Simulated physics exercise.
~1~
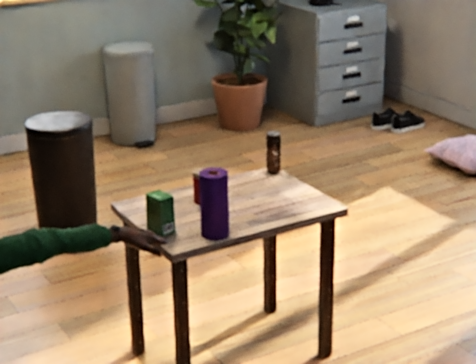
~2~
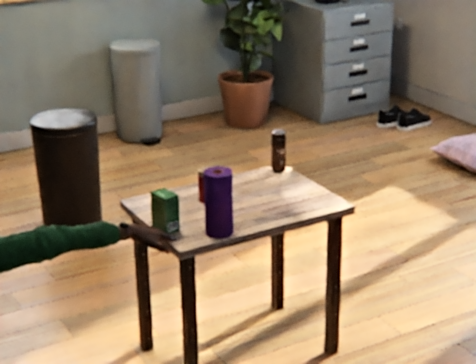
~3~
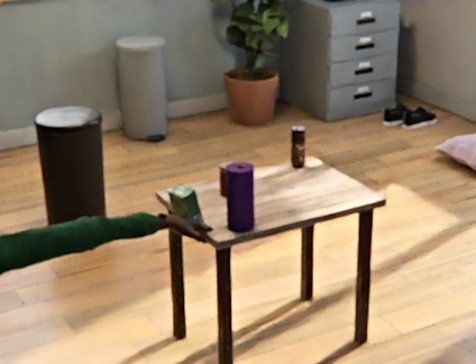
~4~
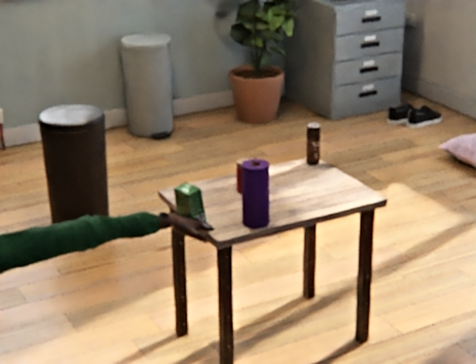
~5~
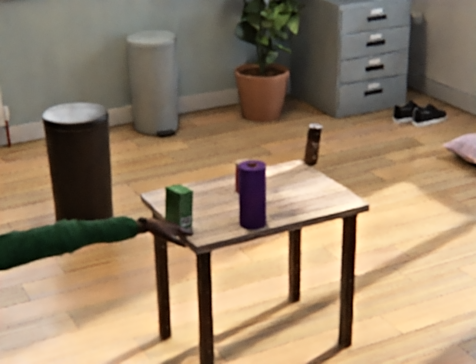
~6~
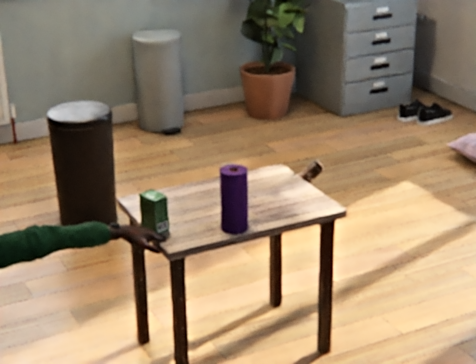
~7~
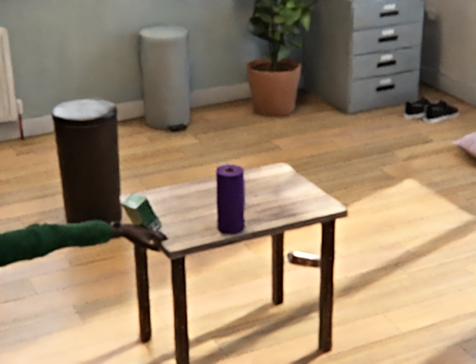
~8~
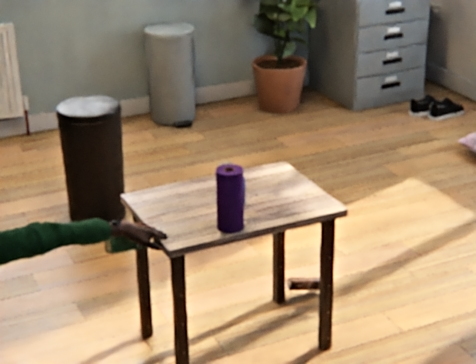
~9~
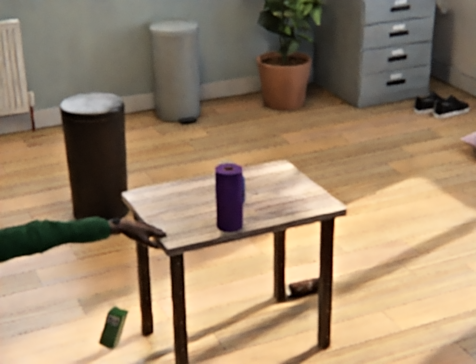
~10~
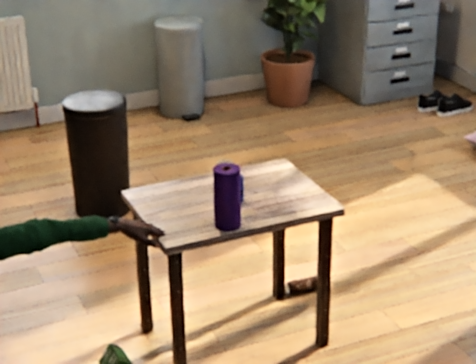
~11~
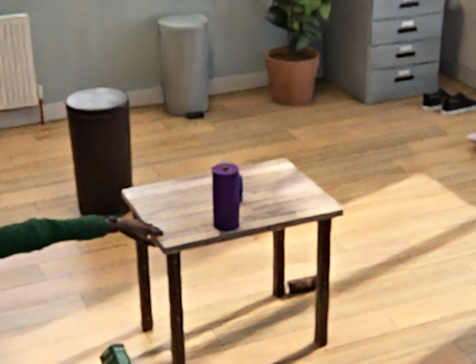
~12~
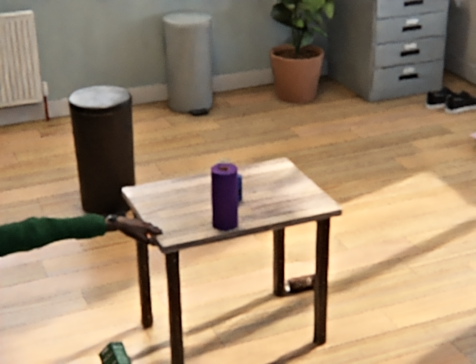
A green-sleeved arm shoved a small wooden table to the right, then jerked it back left. A brown can tumbled off the far side and a green packet dropped off the near side, leaving both on the floor while the purple roll stayed standing.
